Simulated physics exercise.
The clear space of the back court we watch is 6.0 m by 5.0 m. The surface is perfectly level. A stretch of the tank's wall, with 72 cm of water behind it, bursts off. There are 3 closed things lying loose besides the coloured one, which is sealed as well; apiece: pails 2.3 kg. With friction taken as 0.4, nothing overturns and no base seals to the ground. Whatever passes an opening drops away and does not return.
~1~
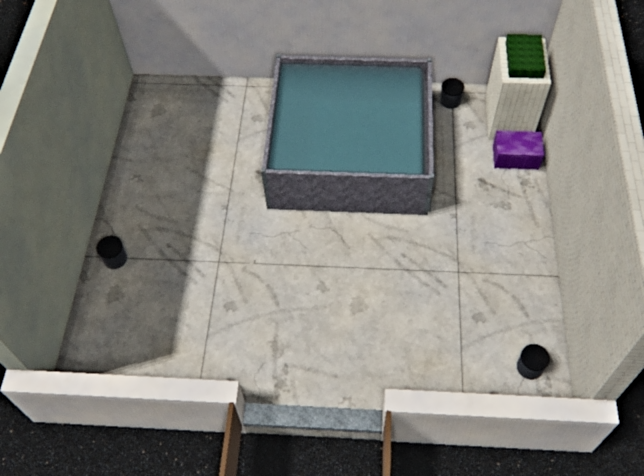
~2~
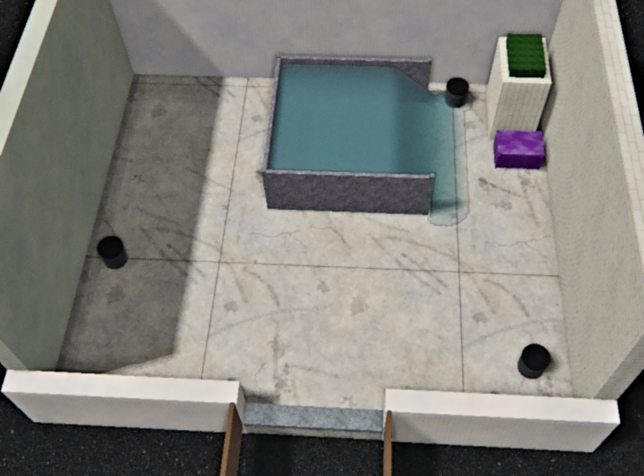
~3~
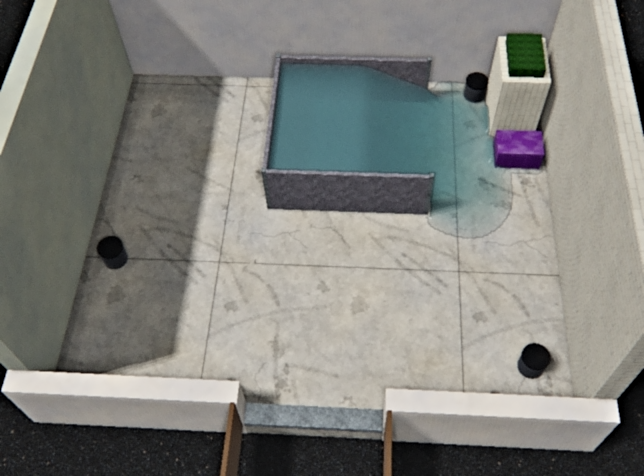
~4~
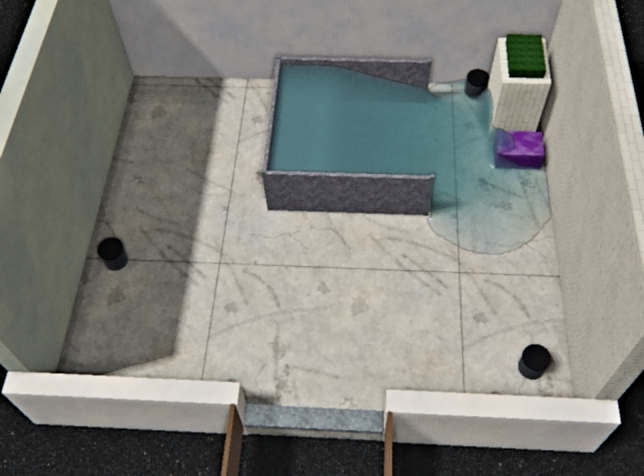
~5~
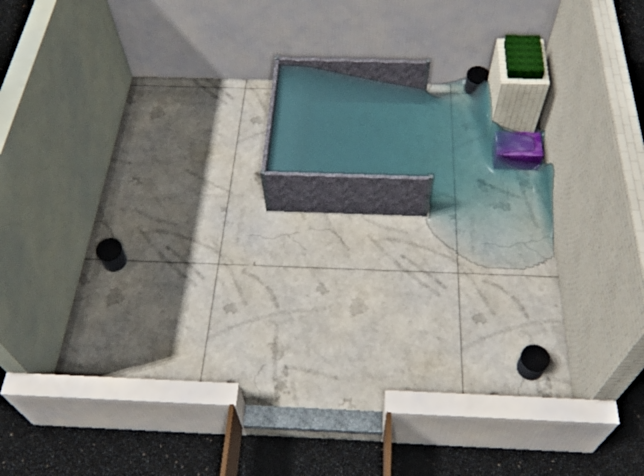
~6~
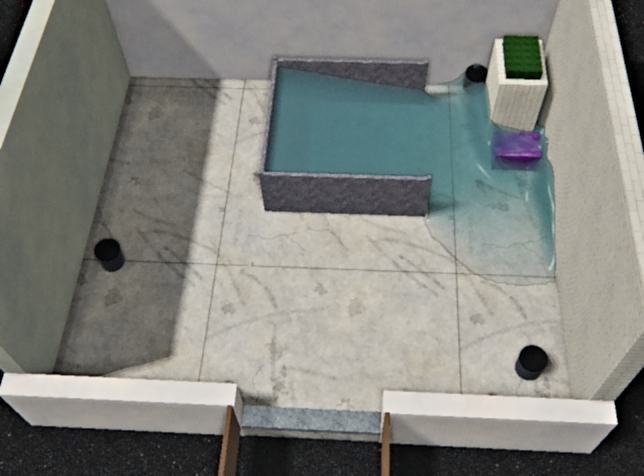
We see the right side of a water-filled tank give way in a walled court, and water spreads across the pale floor, nudging a nearby black container right, then surrounding a purple crate and reaching the right wall.
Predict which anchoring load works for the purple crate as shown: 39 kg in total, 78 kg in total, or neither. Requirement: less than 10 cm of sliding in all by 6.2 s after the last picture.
Answer: Neither suffices.
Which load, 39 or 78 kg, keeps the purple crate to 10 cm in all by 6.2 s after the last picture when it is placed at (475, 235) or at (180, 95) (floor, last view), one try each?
Order kept: Both picks fail, heavy pick needed.
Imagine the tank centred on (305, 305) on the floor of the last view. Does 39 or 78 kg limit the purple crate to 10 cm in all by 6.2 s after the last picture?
Then, put simply, both options fail.
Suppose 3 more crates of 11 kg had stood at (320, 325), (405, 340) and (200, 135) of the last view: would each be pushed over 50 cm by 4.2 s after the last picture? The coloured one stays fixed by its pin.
Beyond it, beyond it, within it.
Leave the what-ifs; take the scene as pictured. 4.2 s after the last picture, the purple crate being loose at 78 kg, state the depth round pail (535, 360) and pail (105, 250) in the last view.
First roughly 13 cm, second roughly 18 cm.
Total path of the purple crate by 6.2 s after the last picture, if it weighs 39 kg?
About 500 cm.
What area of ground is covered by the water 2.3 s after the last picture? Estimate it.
About 19 m2 is covered.
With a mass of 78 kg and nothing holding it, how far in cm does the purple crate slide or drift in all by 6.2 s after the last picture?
The total path comes to around 200 cm.
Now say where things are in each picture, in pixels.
The first picture shows the purple crate at (520, 143) rests on the ground; 3.9 m2 under water; 0 of 4 have shifted.
The second picture shows the purple crate at (520, 143) rests on the ground; 5.0 m2 under water; 1 of 4 have shifted.
The third picture shows the purple crate at (520, 142) rests on the ground; 6.3 m2 under water; 1 of 4 have shifted.
The fourth picture shows the purple crate at (520, 143), on the bottom; water covers 7.4 m2; 1 of 4 have shifted.
The fifth picture shows the purple crate at (519, 144), on the bottom; 8.0 m2 under water; 1 of 4 have shifted.
The sixth picture shows the purple crate at (517, 144) rests on the ground; water covers 8.4 m2; 1 of 4 have shifted.
Then, 0.6 s after the last picture the purple crate would be 16 cm from its start with 39 kg and 14 cm from its start with 78 kg; 32 cm of water round it then.
Then, 2.3 s after the last picture the purple crate would be 224 cm from its start with 39 kg and 123 cm from its start with 78 kg; 21 cm of water round it then.
Then, 4.2 s after the last picture the purple crate would be 348 cm from its start with 39 kg and 181 cm from its start with 78 kg; 14 cm of water round it then.
Then, 6.2 s after the last picture the purple crate would be 355 cm from its start with 39 kg and 181 cm from its start with 78 kg; 12 cm of water round it then.
